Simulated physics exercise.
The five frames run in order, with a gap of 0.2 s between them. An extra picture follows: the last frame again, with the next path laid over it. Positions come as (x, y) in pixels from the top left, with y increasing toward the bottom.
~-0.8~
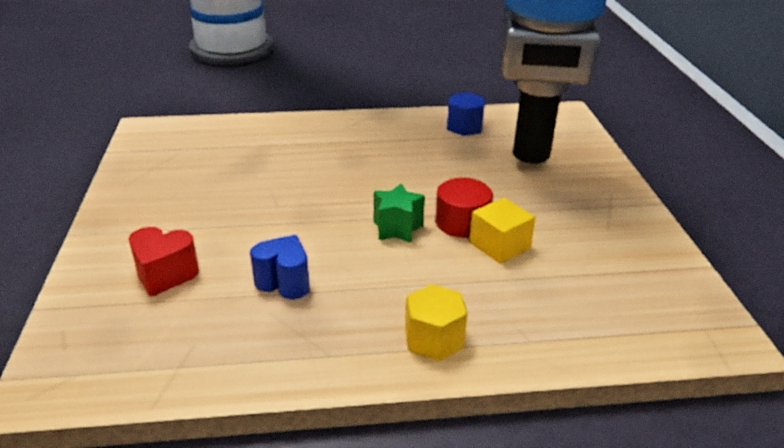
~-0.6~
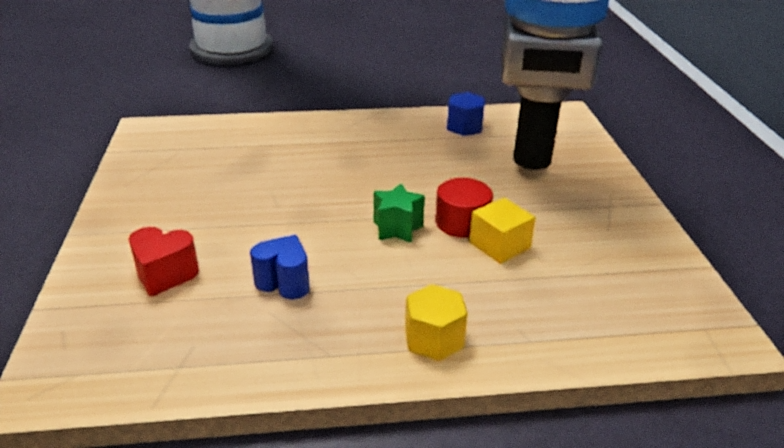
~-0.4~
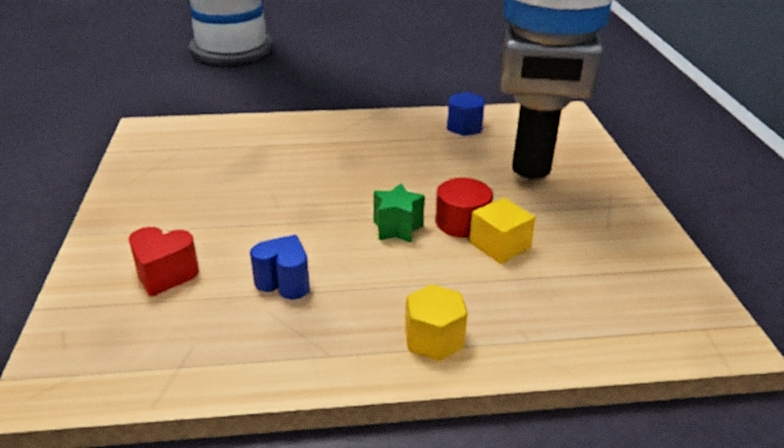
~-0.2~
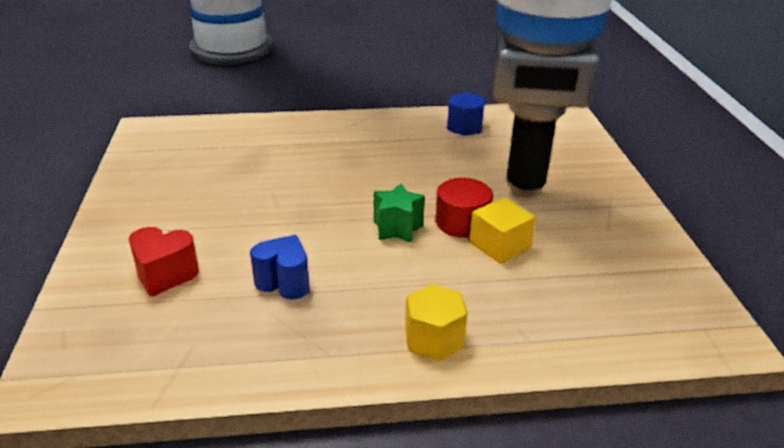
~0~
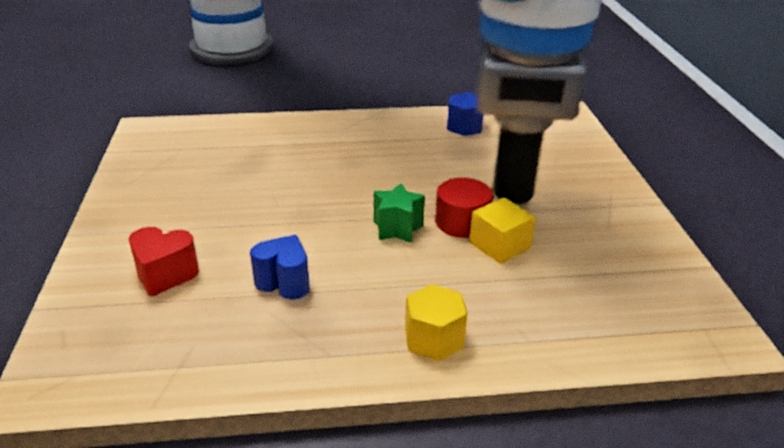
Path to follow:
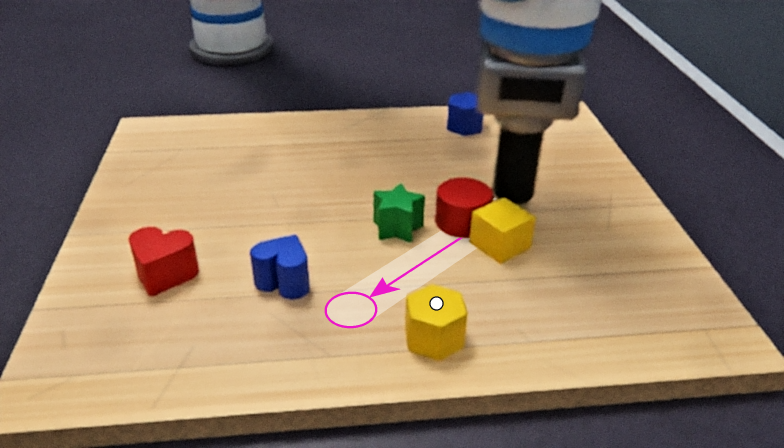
A robotic arm with a black cylindrical tip moves a short way toward the viewer over a pale wooden board on a dark surface, seen from a fixed, raised view. A red heart and a blue heart sit at left, a green star, red cylinder and yellow cube near the centre, a yellow hexagonal block in front, and a small blue block behind. The tip then shifts slightly left, close behind the cube, while every block stays still.
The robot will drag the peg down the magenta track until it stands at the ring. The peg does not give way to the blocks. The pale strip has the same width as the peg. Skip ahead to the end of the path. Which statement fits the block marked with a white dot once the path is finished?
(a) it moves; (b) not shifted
The one that fits is b, not shifted.
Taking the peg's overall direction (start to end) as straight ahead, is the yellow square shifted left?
Yes, it checks out.
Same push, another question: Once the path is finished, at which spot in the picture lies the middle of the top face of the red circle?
I'd expect the centre of its top face to be at (368, 218).
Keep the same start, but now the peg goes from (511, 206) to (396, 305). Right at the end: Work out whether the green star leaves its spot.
The result: It moves.
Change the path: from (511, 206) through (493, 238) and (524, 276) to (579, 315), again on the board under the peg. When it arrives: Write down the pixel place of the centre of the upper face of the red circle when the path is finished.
The middle of its upper face should be somewhere near (444, 200).
Path on the board, from (511, 206) directly to (351, 309); the dot is on the yellow hexagonal block.
The first path, step by step. One third of the way, peg (466, 223); green star (366, 199); red circle (415, 204); yellow square (498, 231), turned 55° anticlockwise.
Two thirds of the way, peg (412, 257); green star (344, 194), turned 30° clockwise; red circle (370, 217); yellow square (494, 235), turned 85° anticlockwise.
At the end, peg (351, 296); blue heart in place; green star (344, 194), turned 30° clockwise; yellow hexagonal block in place; red circle (368, 218); yellow square (494, 235), turned 85° anticlockwise.
